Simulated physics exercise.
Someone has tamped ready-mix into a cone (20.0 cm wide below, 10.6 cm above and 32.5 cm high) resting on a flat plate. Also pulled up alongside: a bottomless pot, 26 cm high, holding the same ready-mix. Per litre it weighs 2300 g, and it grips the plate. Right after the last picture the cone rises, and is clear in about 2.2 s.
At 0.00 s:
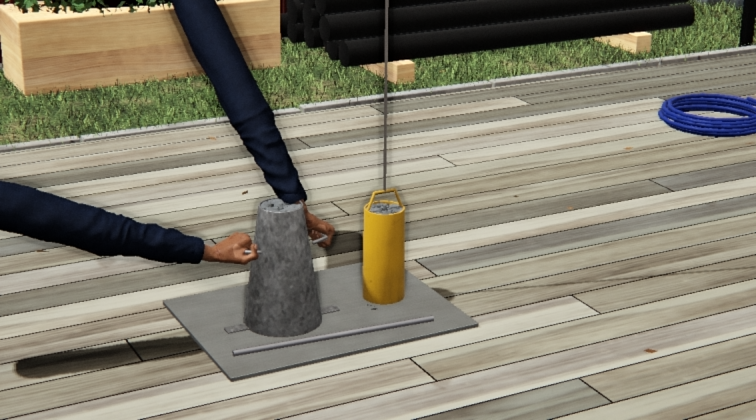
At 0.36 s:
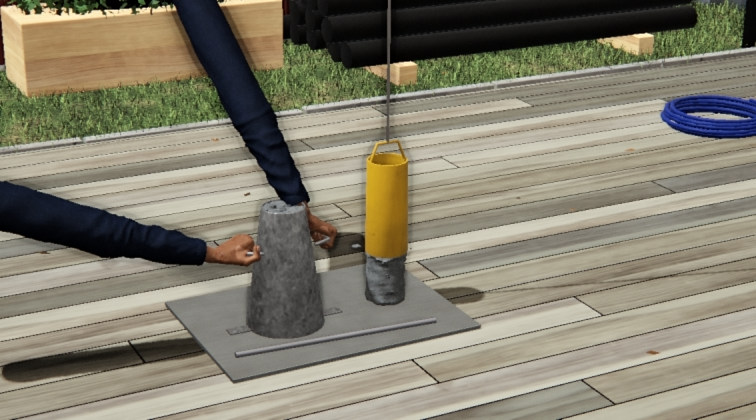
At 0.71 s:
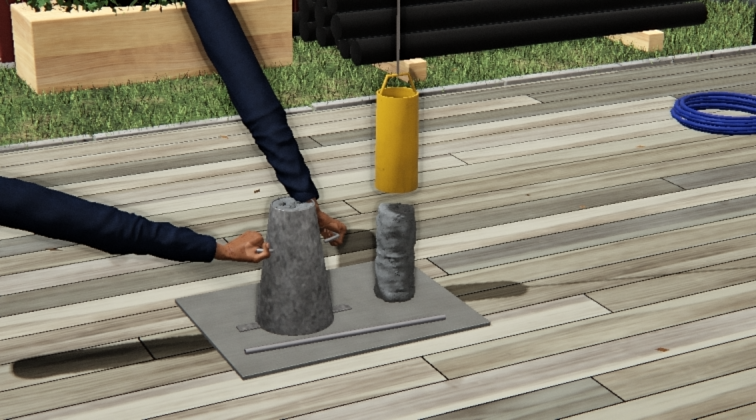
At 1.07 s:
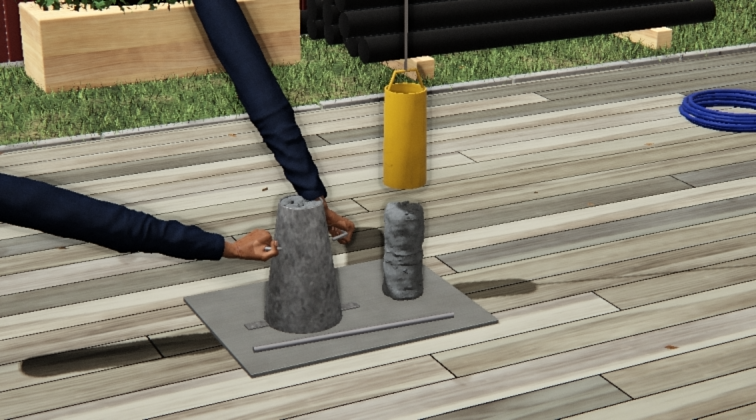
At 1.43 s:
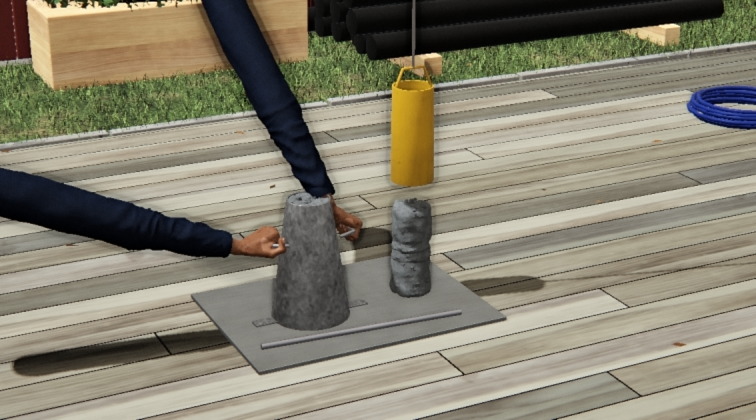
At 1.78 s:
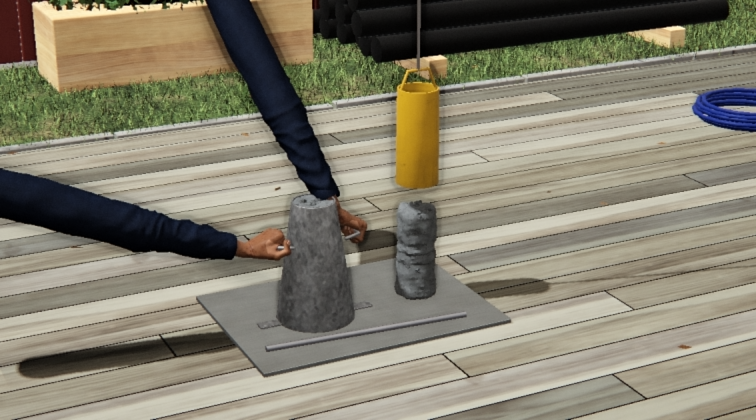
Two hands gripping a grey cone on a flat plate while a yellow tube lifts off a grey column beside it.
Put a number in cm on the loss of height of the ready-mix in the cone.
It comes to roughly 0 cm.
After 2.3 s, the cone is up 6.8 cm; the ready-mix has come down 0.1 cm to 32 cm and is 20 cm wide.
After 2.9 s, the cone is up 21 cm; the ready-mix has come down 0.1 cm to 32 cm and is 20 cm wide.
After 3.4 s, the cone is up 32 cm; the ready-mix has come down 0.1 cm to 32 cm and is 20 cm wide.
After 4.1 s, the cone is clear; the ready-mix has come down 0.1 cm to 32 cm and is 20 cm wide.
After 4.7 s, at rest, the cone is clear; the ready-mix has come down 0.1 cm to 32 cm and is 20 cm wide.
